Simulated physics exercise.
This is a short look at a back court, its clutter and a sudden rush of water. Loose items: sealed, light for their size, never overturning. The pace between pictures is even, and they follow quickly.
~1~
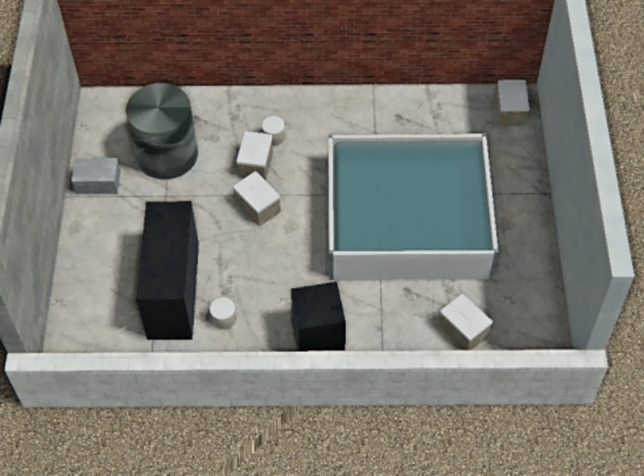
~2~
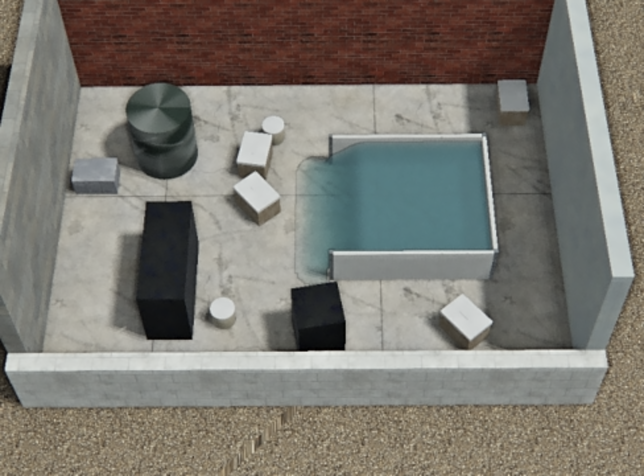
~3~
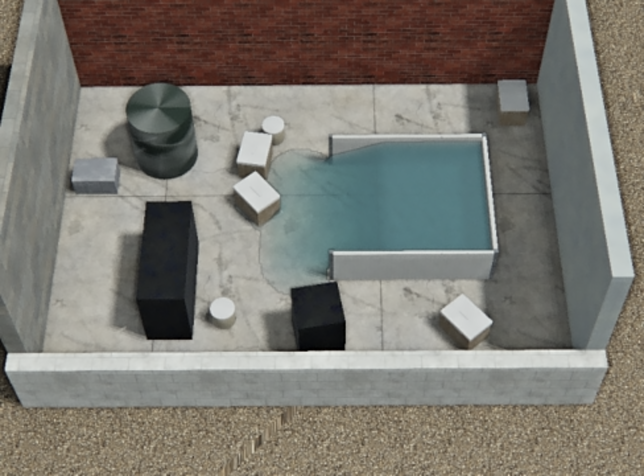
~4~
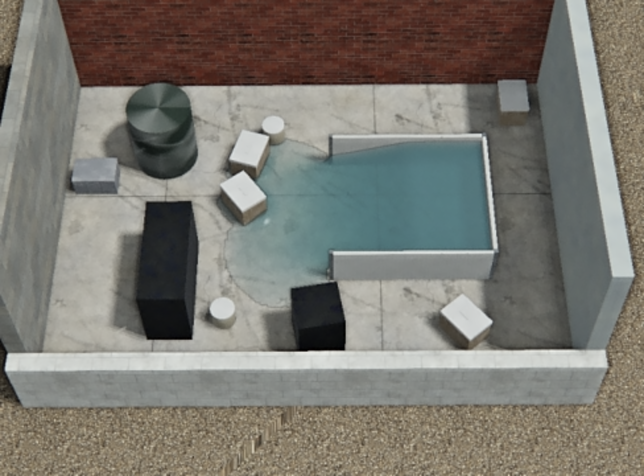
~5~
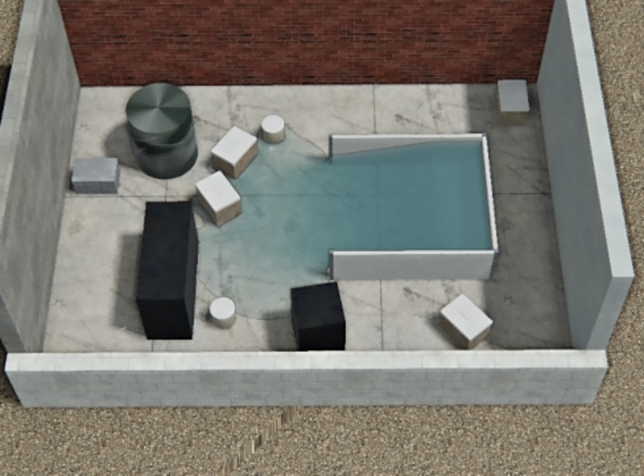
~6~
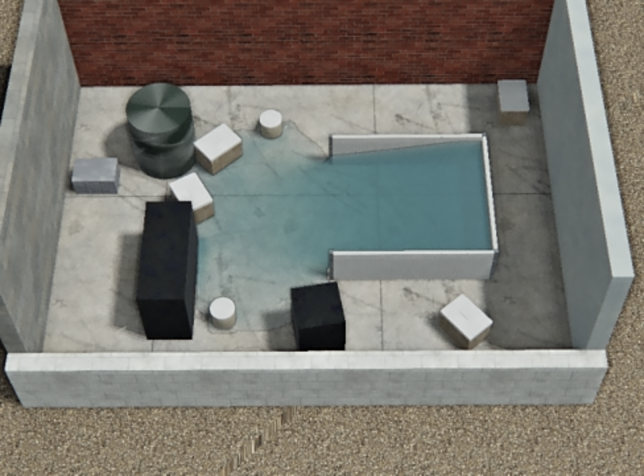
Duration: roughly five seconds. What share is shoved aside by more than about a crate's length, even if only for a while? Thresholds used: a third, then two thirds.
The portion knocked well out of place is two thirds or greater.
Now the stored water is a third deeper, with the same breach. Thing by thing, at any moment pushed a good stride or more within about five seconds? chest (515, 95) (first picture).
My reading is that it travelled less.
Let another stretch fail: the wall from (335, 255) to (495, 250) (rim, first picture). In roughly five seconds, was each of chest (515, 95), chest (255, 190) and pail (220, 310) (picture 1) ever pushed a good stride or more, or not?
Taking them in order, displaced that much, displaced that much, displaced that much.
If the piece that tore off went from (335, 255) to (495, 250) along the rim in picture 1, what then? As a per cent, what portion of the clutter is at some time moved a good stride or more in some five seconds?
Near 60 in a hundred.
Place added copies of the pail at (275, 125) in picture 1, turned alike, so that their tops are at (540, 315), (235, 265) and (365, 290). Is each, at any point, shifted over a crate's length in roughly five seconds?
Outcome per entry: Stays where it is / knocked aside / stays where it is.
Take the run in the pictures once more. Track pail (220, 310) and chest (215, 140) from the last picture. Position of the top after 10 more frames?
Roughly (135, 339), then (167, 76).
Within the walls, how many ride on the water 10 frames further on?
By my count, 2.
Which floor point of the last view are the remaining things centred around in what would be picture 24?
Somewhere near (240, 187) in the last view.
A moment on, 2 of 7 are well off their spots; 2 afloat.
Next, 4 of 7 are well off their spots; 2 afloat.
Later, 4 of 7 are well off their spots; 5 afloat.
In the end, 5 of 7 are well off their spots, and 6 have been at some point; 4 afloat.
